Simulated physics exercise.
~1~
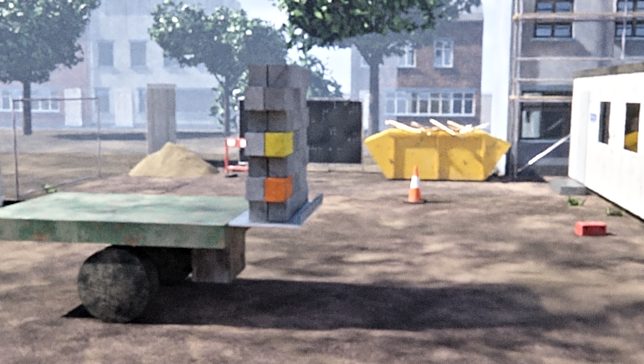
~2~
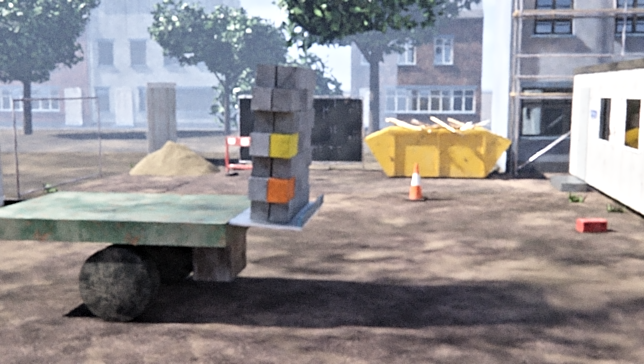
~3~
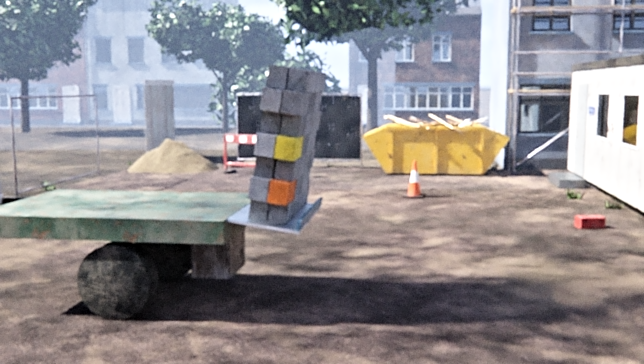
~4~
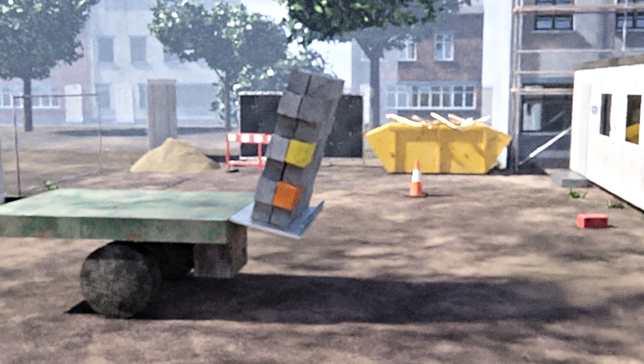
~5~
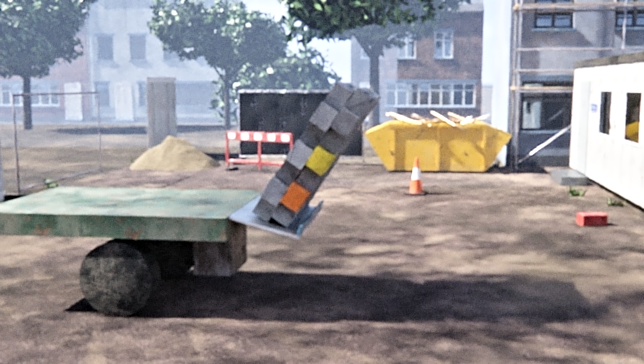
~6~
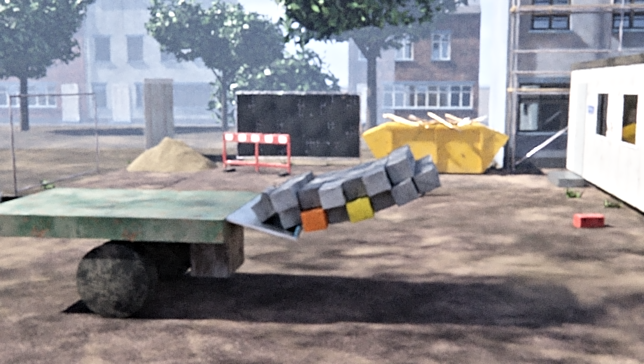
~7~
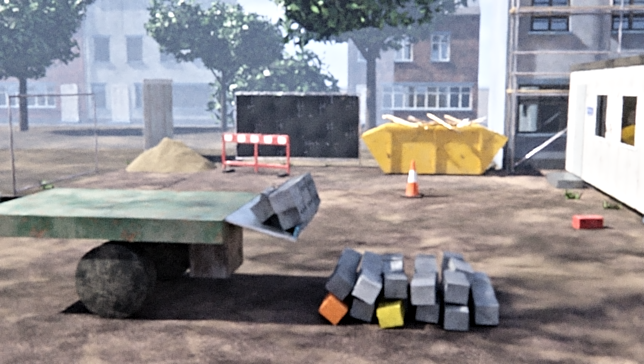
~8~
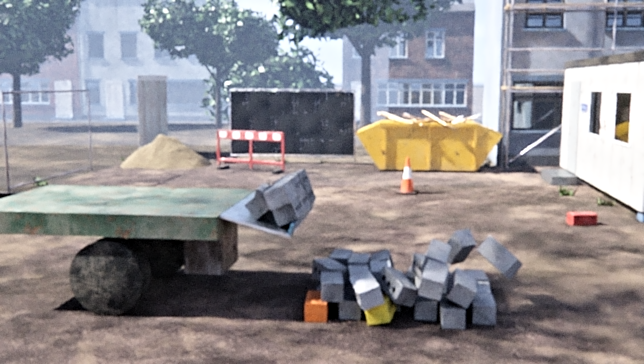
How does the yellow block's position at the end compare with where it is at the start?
At the start the yellow block is up in the stack on the flap, above the orange one. At the end it lies on the ground to the right of the flat-bed, among the fallen grey blocks.
